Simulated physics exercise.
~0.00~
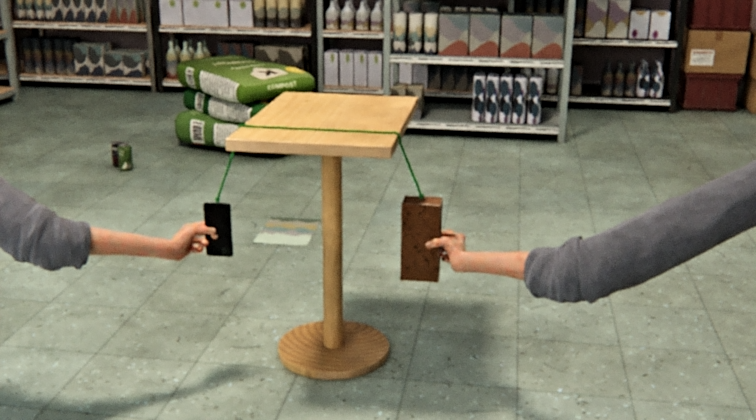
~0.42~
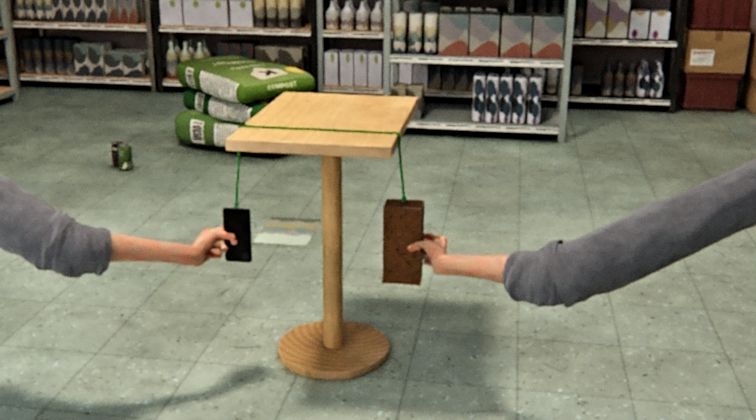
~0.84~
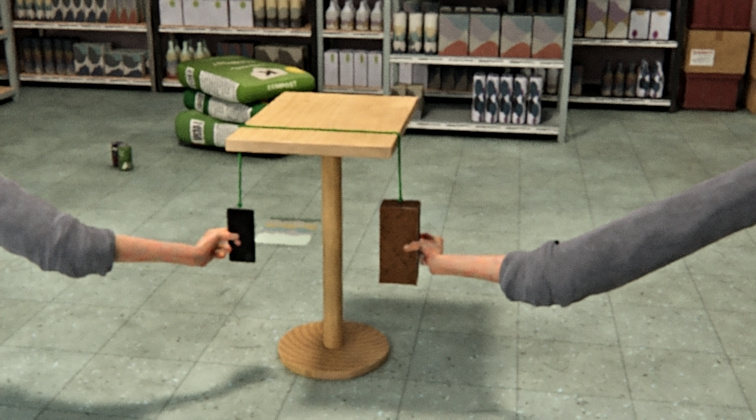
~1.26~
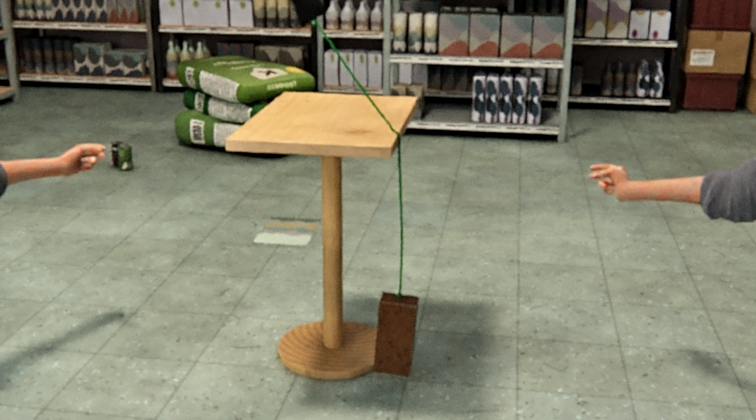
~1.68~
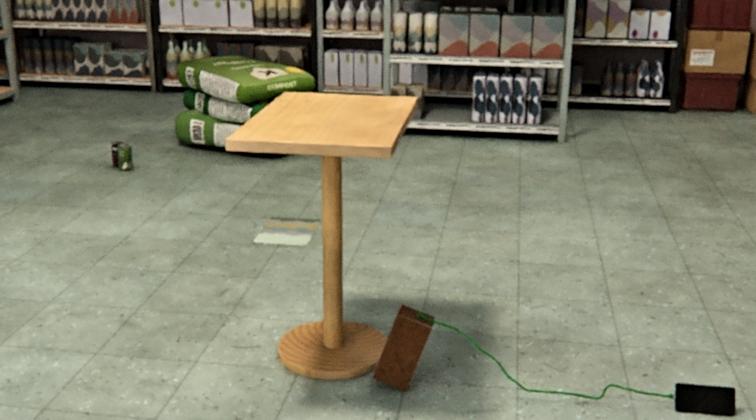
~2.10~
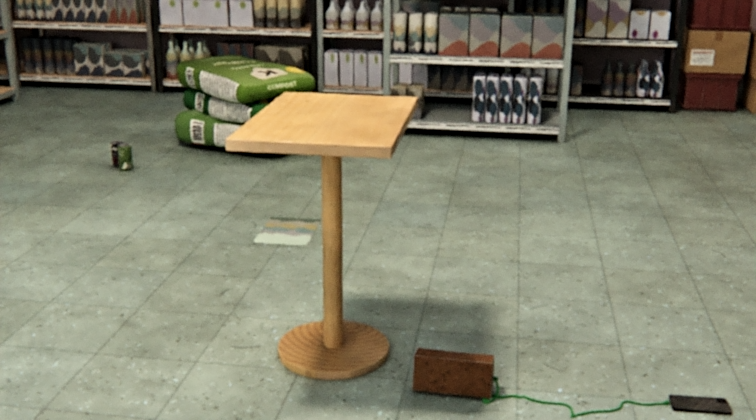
To begin with, two hands hold a black phone on the left and a brown brick on the right, joined by a green string laid across a small wooden stand in a shop aisle. The hands shift both things slightly inward, so the string hangs straight down at each side. Then they let go and draw back, and the brick drops while the phone is yanked up above the tabletop. The string slides off to the right, and the phone lands on the floor. The brick tips over, and both end up lying on the floor right of the stand, still tied together.
